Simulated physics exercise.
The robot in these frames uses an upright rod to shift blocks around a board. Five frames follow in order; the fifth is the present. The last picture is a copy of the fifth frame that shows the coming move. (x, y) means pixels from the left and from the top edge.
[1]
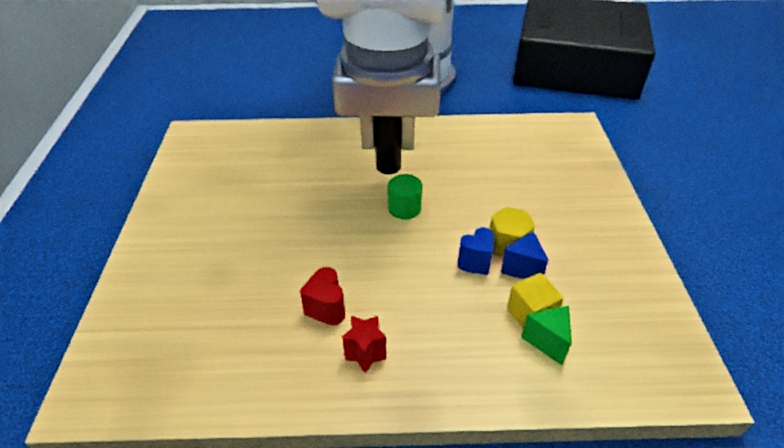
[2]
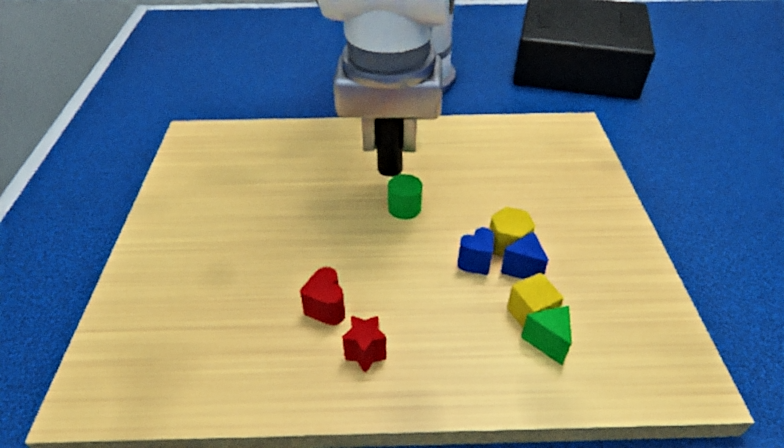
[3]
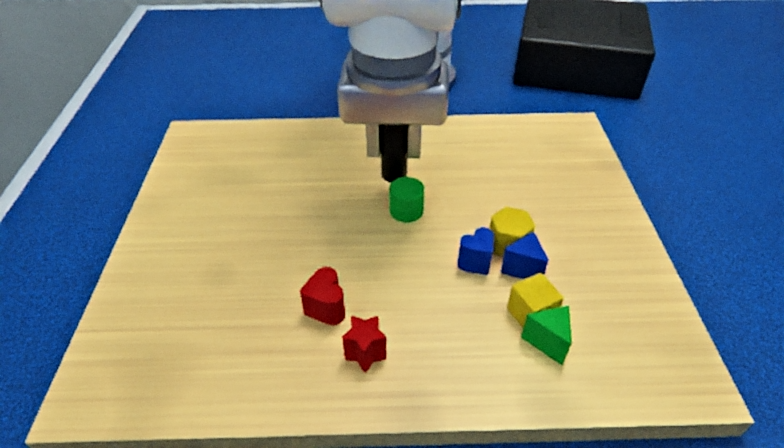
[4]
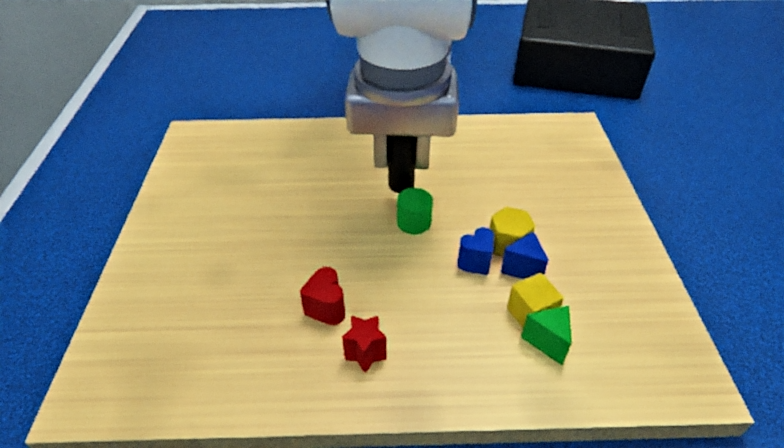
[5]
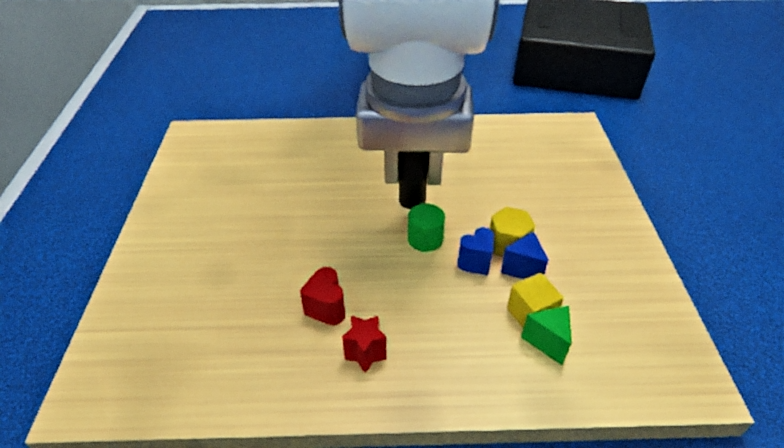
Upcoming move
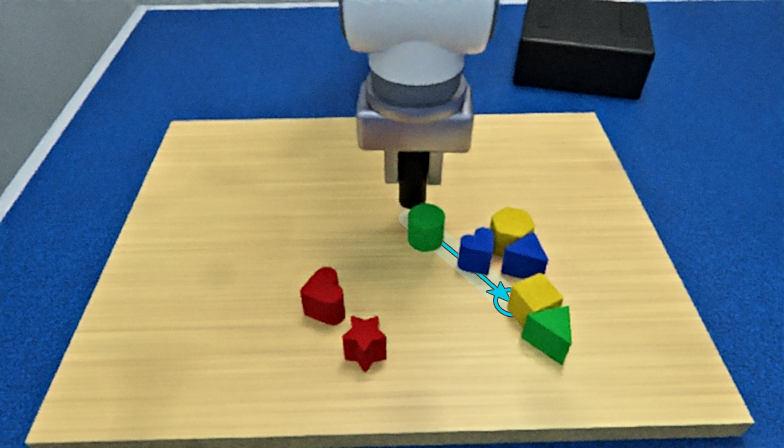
The robot's upright rod eased down to the green circular block, then pushed it a short way down and to the right, nearer the blue heart-shaped block, while the other blocks stayed still.
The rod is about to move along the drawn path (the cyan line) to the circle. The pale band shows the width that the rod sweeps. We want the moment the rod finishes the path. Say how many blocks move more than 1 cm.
I predict three or more.
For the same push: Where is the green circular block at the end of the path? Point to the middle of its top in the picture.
I expect it at (455, 266).
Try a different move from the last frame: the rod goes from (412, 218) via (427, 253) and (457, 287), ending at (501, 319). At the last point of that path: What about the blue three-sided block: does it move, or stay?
Well, the blue three-sided block holds its place.
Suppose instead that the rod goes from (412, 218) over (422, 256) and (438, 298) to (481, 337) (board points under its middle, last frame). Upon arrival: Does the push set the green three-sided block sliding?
No, I don't think so.
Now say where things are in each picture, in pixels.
Lower end of the rod at (389, 167), tops of blocks, green circular block at (405, 185), blue heart-shaped block at (479, 240), blue three-sided block at (529, 247), yellow four-sided block at (538, 291), green three-sided block at (556, 321), in the first frame.
Rod at (390, 169), blocks as before, in the second frame.
Rod at (394, 175), green circular block at (407, 187), in the third frame.
Rod at (402, 186), green circular block at (415, 199), in the fourth frame.
Rod at (413, 201), green circular block at (427, 216), blue heart-shaped block at (479, 240), blue three-sided block at (529, 247), yellow four-sided block at (538, 291), green three-sided block at (556, 321), in the fifth frame.
The drawn path runs from (412, 218) to (511, 302).
On the path given first. One third of the way, rod at (444, 226); green circular block at (447, 245); blue heart-shaped block at (484, 243), turned 25° anticlockwise.
Two thirds of the way, rod at (478, 254); green circular block at (455, 266); blue heart-shaped block at (505, 258), turned 25° anticlockwise; blue three-sided block at (538, 249), turned 30° anticlockwise.
At the end, rod at (515, 285); green circular block at (455, 266); blue heart-shaped block at (546, 288), turned 35° anticlockwise; blue three-sided block at (546, 252), turned 70° anticlockwise; yellow four-sided block at (566, 314); green three-sided block at (580, 344).
